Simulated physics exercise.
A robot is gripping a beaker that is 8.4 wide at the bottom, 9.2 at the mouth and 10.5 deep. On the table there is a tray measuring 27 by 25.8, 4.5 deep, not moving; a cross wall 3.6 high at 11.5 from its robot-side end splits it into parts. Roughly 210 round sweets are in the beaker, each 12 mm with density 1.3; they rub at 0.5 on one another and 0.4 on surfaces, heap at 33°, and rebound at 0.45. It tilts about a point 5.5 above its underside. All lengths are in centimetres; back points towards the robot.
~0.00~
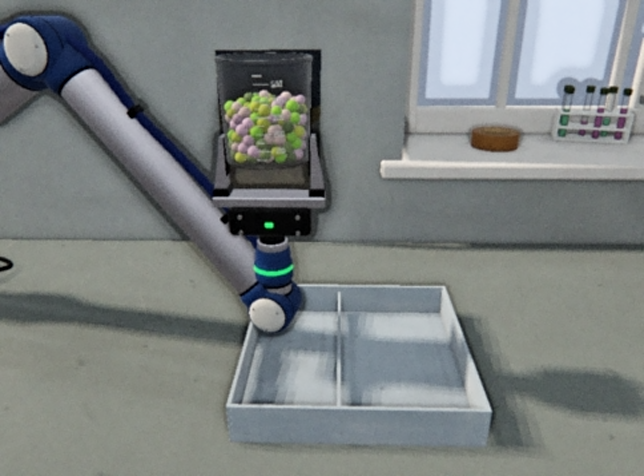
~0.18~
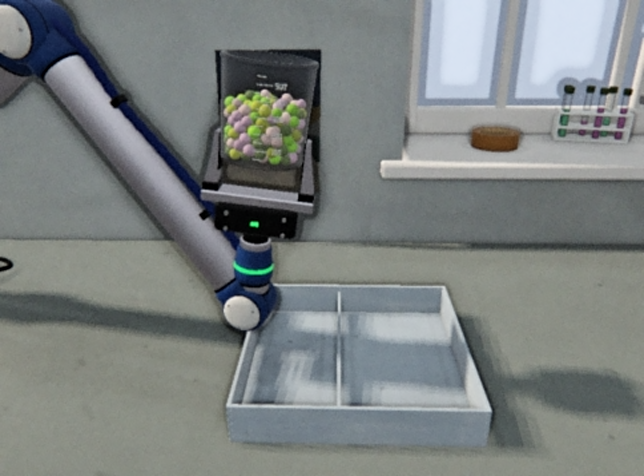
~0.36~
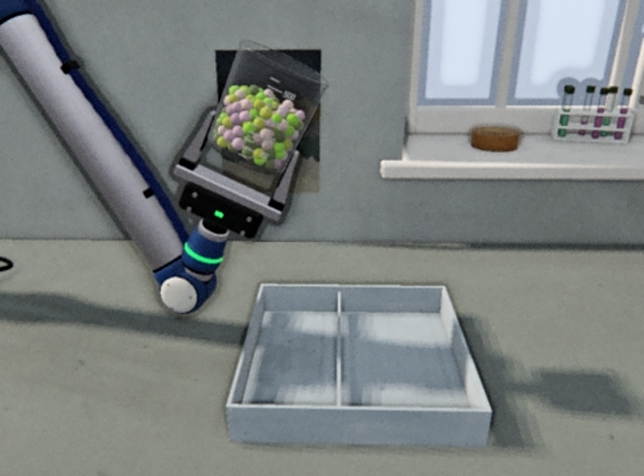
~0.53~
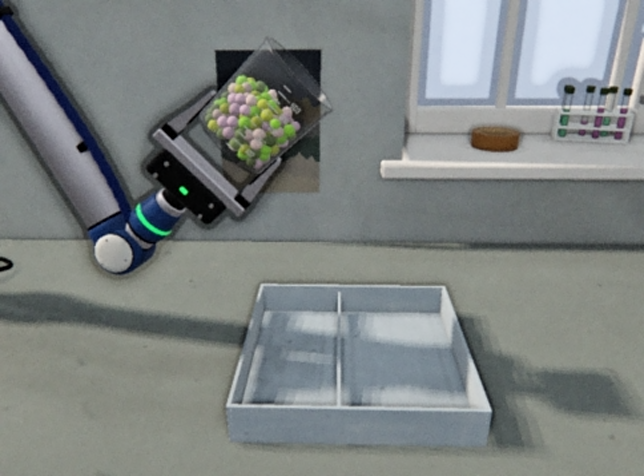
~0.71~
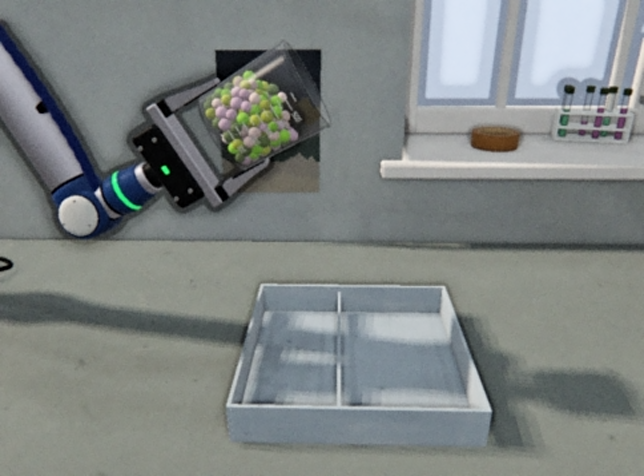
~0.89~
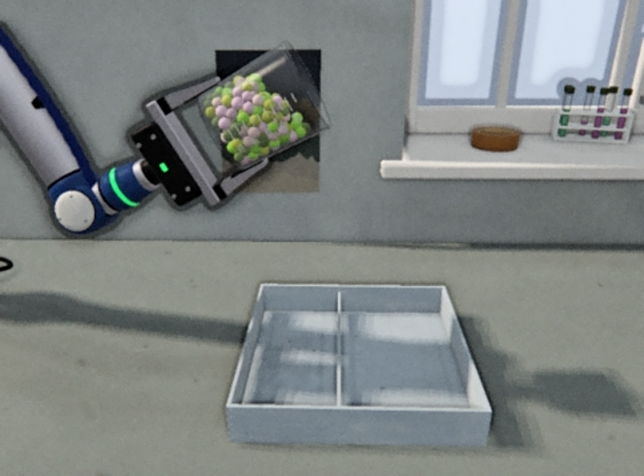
Above a gray table holding a divided tray, a robot arm gripped a clear beaker of pink, green and yellow sweets, then swung down and left around it, tilting the beaker steeply to the right.
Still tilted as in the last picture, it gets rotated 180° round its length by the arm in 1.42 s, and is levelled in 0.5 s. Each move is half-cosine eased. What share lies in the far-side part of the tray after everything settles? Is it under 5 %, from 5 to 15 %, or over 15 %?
Under 5 %.
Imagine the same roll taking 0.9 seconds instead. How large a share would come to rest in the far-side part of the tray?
That would give near 0 in a hundred.
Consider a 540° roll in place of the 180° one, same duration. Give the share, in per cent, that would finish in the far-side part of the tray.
Then about 0 per cent.
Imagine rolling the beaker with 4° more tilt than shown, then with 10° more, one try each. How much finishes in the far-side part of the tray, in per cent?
About 0 and 0 per cent.
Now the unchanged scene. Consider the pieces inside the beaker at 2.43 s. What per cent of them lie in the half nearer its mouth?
Mouth-half share: Approx. 30 in a hundred.
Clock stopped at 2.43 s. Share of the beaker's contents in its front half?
Roughly 40 per cent.
After 1.66 s, tipped 62°, highest piece 36 above the table; 209 in the beaker.
After 2.43 s, tipped 54°, highest piece 35 above the table; 209 in the beaker.
After 3.01 s, upright, highest piece 37 above the table; 209 in the beaker.
After 3.71 s, upright, highest piece 37 above the table; 209 in the beaker.
At rest, 209 in the beaker. That is 0 % in the far-side part of the tray.
